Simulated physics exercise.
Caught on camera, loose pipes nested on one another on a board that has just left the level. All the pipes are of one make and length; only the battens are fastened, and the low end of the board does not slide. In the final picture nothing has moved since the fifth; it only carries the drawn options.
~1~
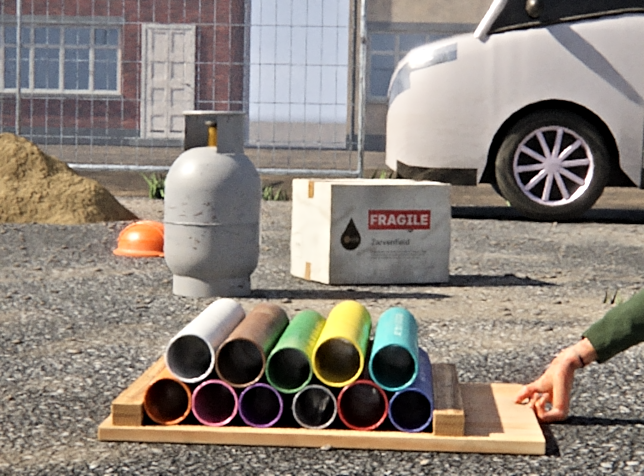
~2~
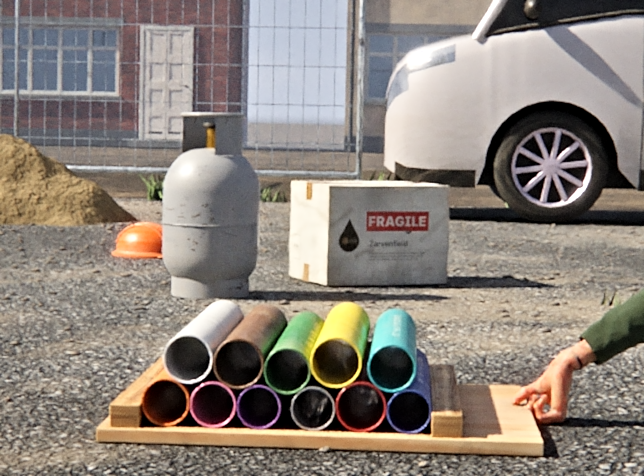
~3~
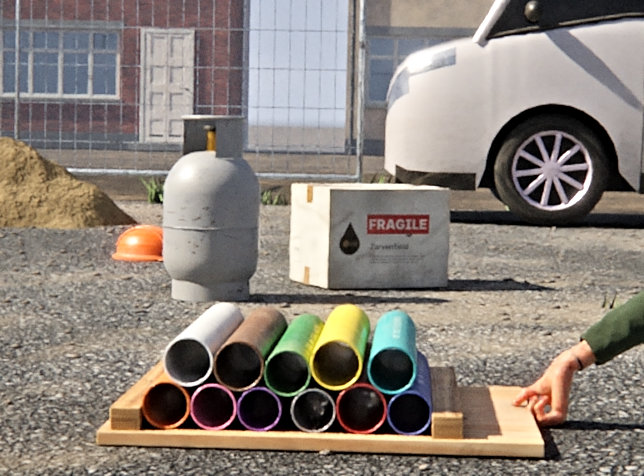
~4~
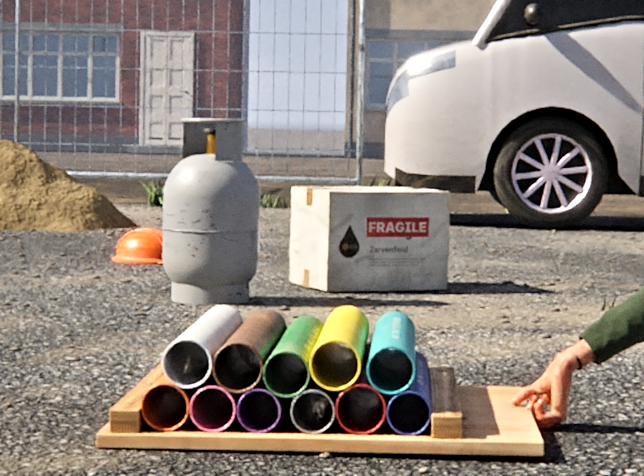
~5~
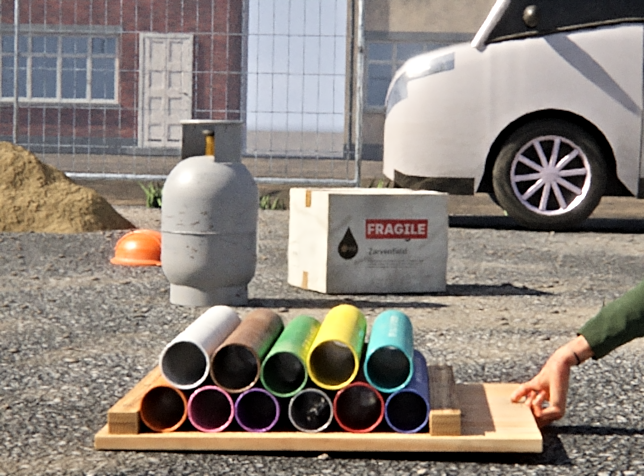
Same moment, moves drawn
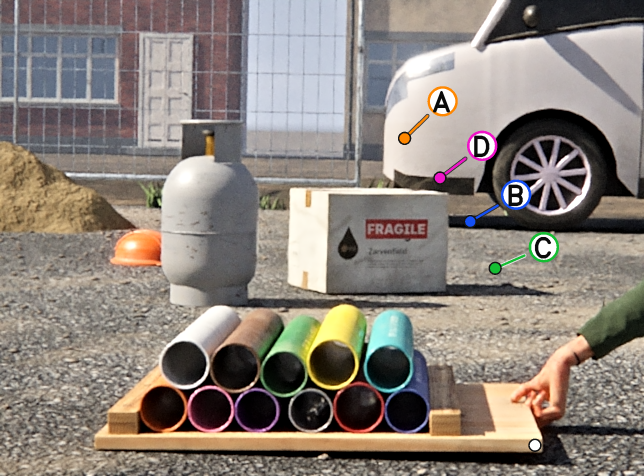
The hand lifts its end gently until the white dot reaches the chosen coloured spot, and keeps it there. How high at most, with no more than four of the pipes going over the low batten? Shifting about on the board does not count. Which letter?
The answer is mark B.
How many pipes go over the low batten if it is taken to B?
The count is four.
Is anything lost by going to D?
Yes.
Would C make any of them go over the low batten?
Yes.
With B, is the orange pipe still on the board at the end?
Yes, with B.
On the copy, A at (405, 138); B at (470, 222); C at (495, 268); D at (440, 178); the white dot at (535, 445).
On B. First, board at 18°.
Then, board at 32°.
Finally, board at 32°, four over the low batten (green, brown, yellow, white).
By contrast, A five over the low batten; C four over the low batten (green, brown, yellow, white); D five over the low batten.
